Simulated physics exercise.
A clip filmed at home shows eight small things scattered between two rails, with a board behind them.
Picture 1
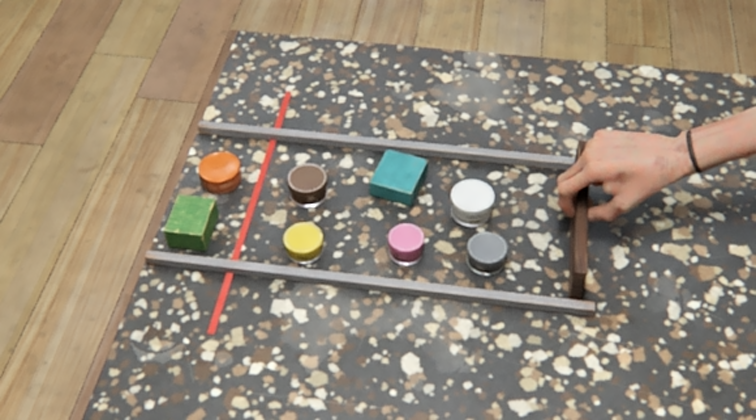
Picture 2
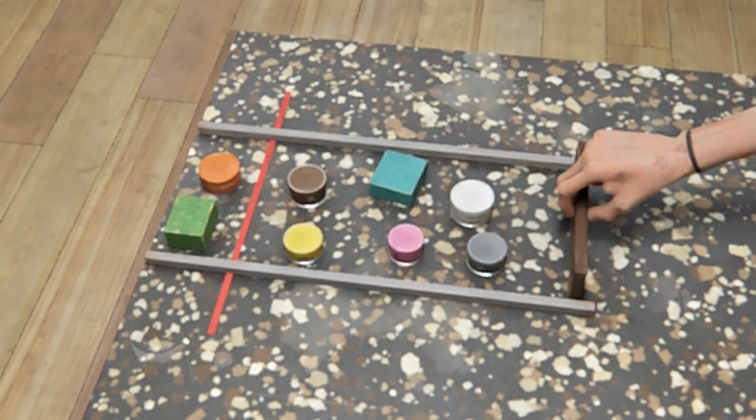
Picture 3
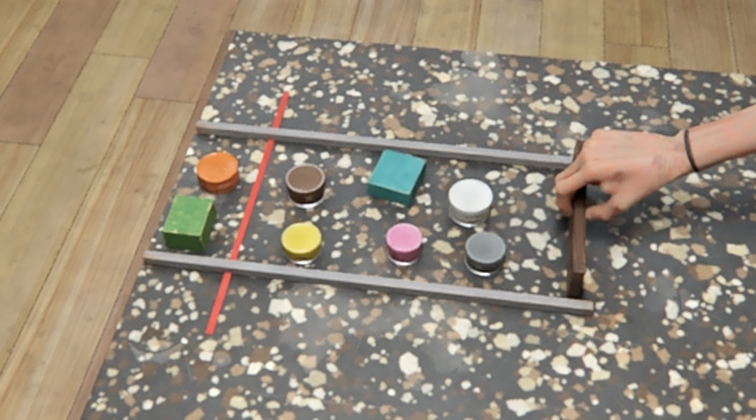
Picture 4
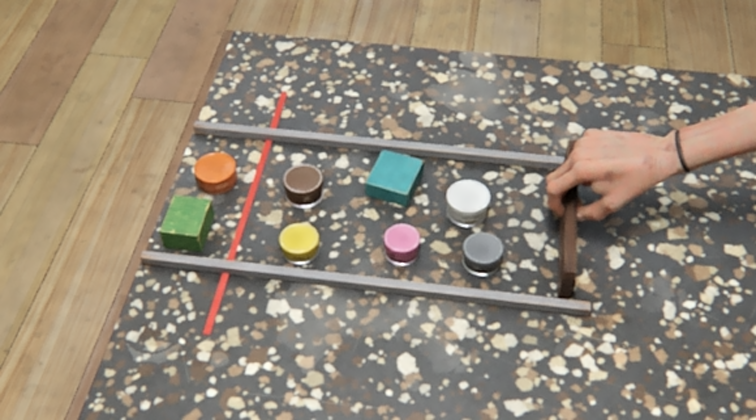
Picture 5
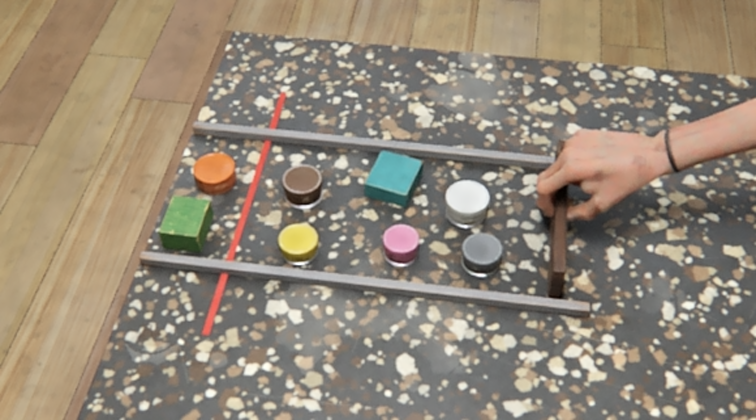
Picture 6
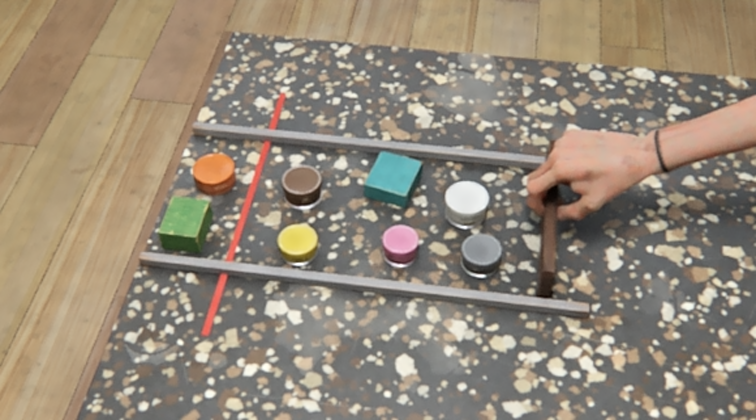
In the video, small round containers, a green block and a teal block sit between two grey rails, with red tape crossing near the left. A hand holding a dark board at the right slides it slightly left toward them.
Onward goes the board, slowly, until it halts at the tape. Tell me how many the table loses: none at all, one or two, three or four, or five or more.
Spilled: A single one or a pair.
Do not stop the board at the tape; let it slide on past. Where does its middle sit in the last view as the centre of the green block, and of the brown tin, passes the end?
Around (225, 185), then around (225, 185).
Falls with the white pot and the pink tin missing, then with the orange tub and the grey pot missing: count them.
The count is 1 in one try and 0 in the other, in that order.
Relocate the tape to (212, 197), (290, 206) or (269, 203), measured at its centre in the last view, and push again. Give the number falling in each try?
Counts per try, in order: 4 / 0 / 0.
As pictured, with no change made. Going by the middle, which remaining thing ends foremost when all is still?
It's the green block.
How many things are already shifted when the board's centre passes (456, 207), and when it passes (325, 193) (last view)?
Note: First position 3; second position 6.
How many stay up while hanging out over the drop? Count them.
In total, 1 of them.
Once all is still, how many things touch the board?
Counting them up gives 4.
A little later, none off yet; green block at rest near (186, 224); orange tub at rest near (215, 174); brown tin at rest near (302, 187).
Next, none off yet; green block at rest near (186, 224); orange tub shifted a little near (199, 170); brown tin shifted well along near (231, 184).
When it is over, the number that fall off is one or two; down, orange tub.
